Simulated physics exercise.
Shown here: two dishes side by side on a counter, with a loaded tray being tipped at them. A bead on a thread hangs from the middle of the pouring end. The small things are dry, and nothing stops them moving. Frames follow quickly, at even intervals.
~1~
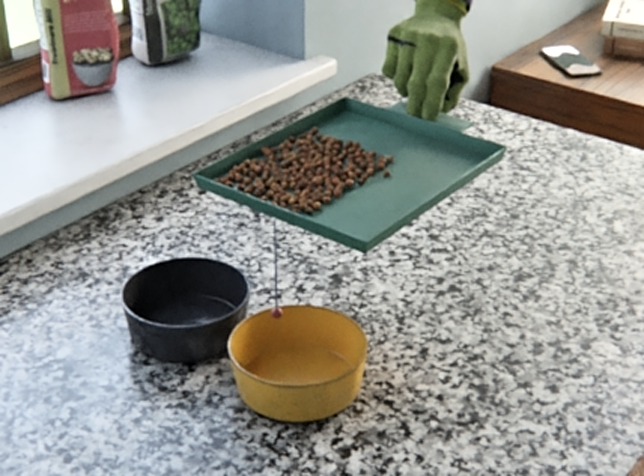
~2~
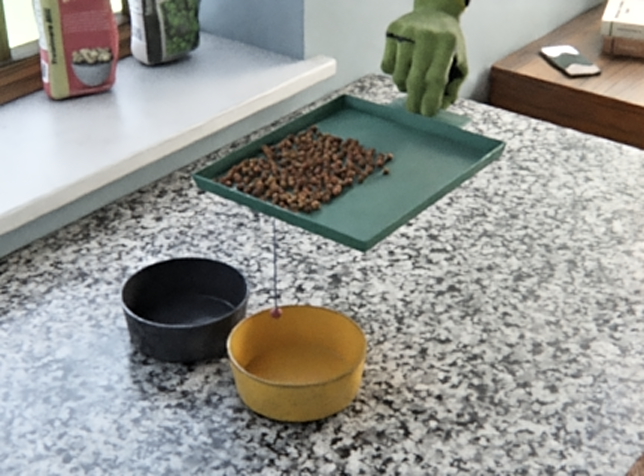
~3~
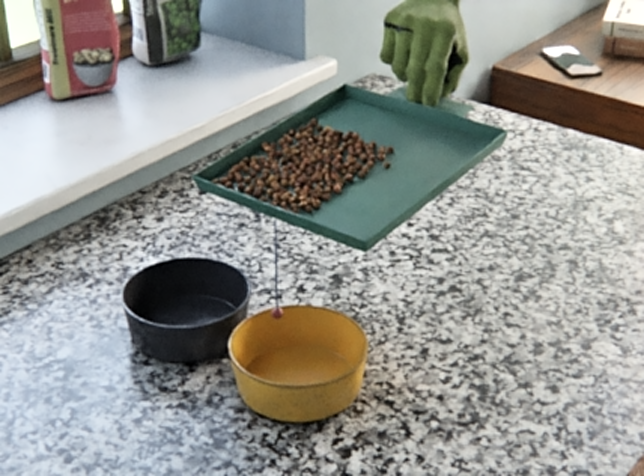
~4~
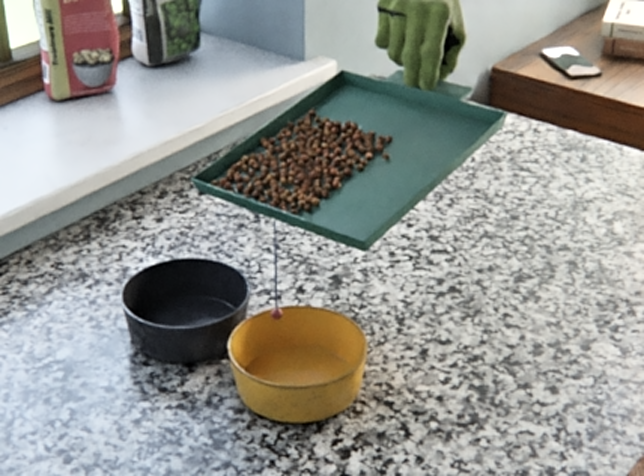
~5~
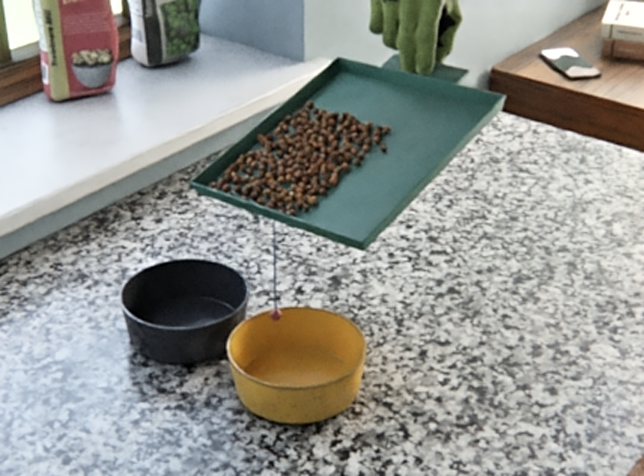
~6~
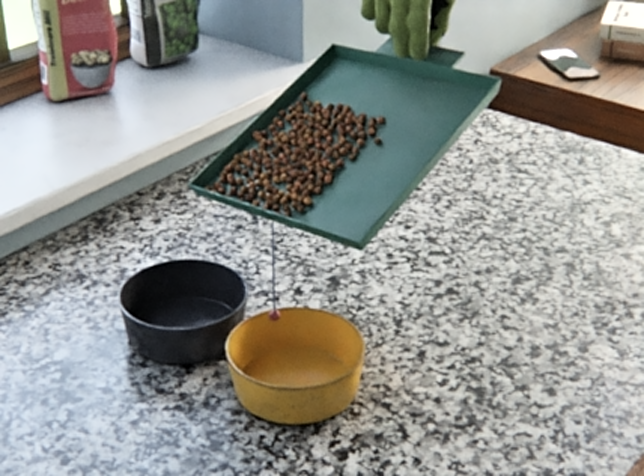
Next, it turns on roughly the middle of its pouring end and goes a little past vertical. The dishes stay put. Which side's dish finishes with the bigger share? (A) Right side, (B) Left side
B, left side.
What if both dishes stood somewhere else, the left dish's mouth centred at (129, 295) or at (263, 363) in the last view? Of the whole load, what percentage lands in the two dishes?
You'd see roughly 80 per cent first and roughly 40 per cent second.
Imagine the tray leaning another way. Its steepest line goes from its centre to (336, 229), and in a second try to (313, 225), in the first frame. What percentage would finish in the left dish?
First case: 0 %; second case: 0 %.
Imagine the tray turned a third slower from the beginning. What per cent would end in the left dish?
It would be close to 50 per cent.
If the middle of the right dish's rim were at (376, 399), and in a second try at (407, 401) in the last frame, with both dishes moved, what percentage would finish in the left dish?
Near 60 % and 30 %.
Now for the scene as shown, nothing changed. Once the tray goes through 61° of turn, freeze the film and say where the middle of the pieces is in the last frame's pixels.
Around (252, 168).
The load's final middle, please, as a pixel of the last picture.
At about (194, 356).
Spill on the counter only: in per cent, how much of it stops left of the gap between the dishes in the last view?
Around 100 %.
Just after the last frame, tray tipped steeply; almost all on the tray; just a few in the air.
A moment on, tray tipped right over; roughly half on the tray; just a few in the right dish; about a tenth in the left dish; just a few outside both; roughly half in the air.
Further on, tray tipped past a quarter turn; roughly a quarter in the right dish; roughly half in the left dish; roughly a third outside both.
When it is over, tray tipped past a quarter turn; roughly a quarter in the right dish; roughly half in the left dish; roughly a third outside both.
